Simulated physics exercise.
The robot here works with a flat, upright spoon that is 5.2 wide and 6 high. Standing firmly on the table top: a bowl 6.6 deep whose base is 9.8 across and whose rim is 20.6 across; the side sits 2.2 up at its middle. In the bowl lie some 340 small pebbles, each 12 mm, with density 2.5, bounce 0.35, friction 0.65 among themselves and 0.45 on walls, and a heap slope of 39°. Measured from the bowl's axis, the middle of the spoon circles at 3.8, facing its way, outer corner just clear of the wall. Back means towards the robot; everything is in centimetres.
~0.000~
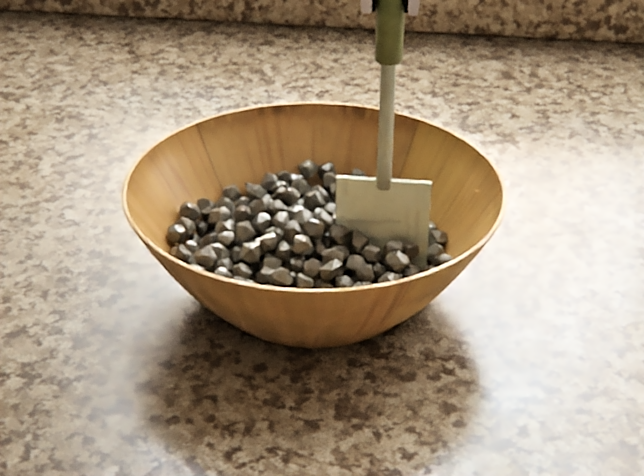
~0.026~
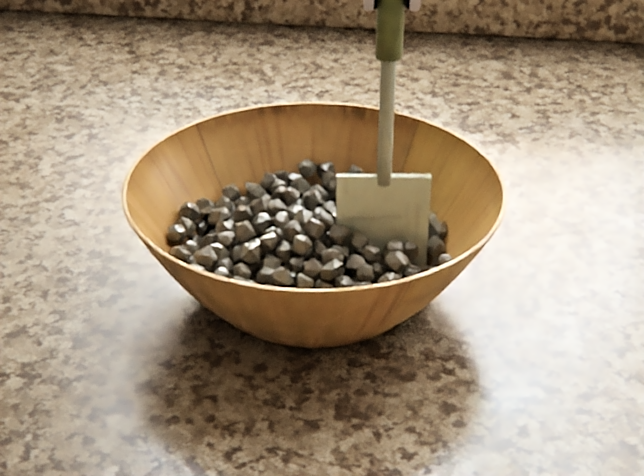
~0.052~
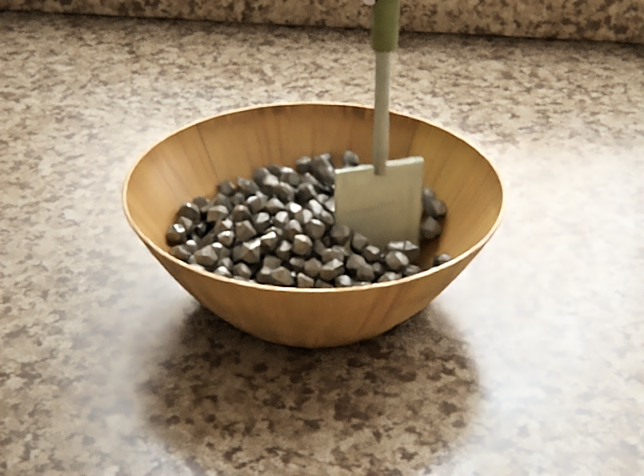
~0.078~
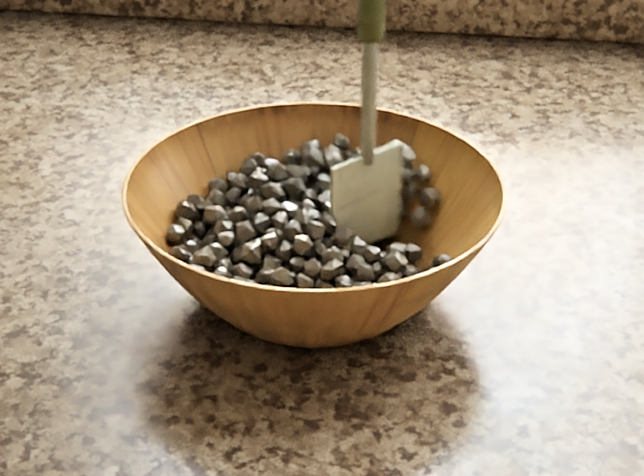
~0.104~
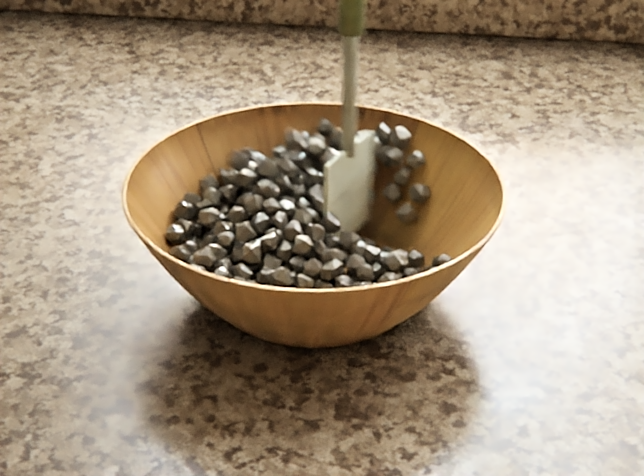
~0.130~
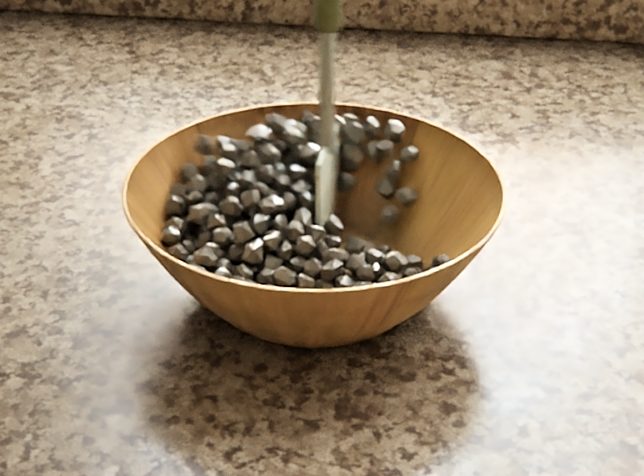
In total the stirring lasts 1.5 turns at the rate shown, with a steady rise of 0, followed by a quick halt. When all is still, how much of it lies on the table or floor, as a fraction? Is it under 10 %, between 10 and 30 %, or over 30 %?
Between 10 and 30 %.
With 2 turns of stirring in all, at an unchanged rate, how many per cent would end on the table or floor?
About 25 per cent.
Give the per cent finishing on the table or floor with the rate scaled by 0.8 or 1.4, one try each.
About 15 and 45 per cent.
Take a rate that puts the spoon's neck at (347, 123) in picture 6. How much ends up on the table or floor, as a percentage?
Some 15 %.
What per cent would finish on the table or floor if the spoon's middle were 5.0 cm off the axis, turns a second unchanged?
That would come to roughly 40 percent.
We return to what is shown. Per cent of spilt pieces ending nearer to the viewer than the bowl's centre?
Around 70 %.
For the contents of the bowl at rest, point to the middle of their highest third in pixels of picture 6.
Close to (212, 256).
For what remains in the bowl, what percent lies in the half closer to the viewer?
60 %.
After 0.35 s, 262° round, highest piece 11 above the table; 318 in the bowl, 4 on the table or floor, 21 in flight or on the tool.
After 0.57 s, 77° round, highest piece 9 above the table; 294 in the bowl, 44 on the table or floor, 5 in flight or on the tool.
After 0.88 s, 180° round, highest piece 7 above the table; 274 in the bowl, 69 on the table or floor.
After 1.58 s, 180° round, highest piece 7 above the table; 274 in the bowl, 69 on the table or floor.
At rest, 274 in the bowl, 69 on the table or floor. That is 20 % on the table or floor.
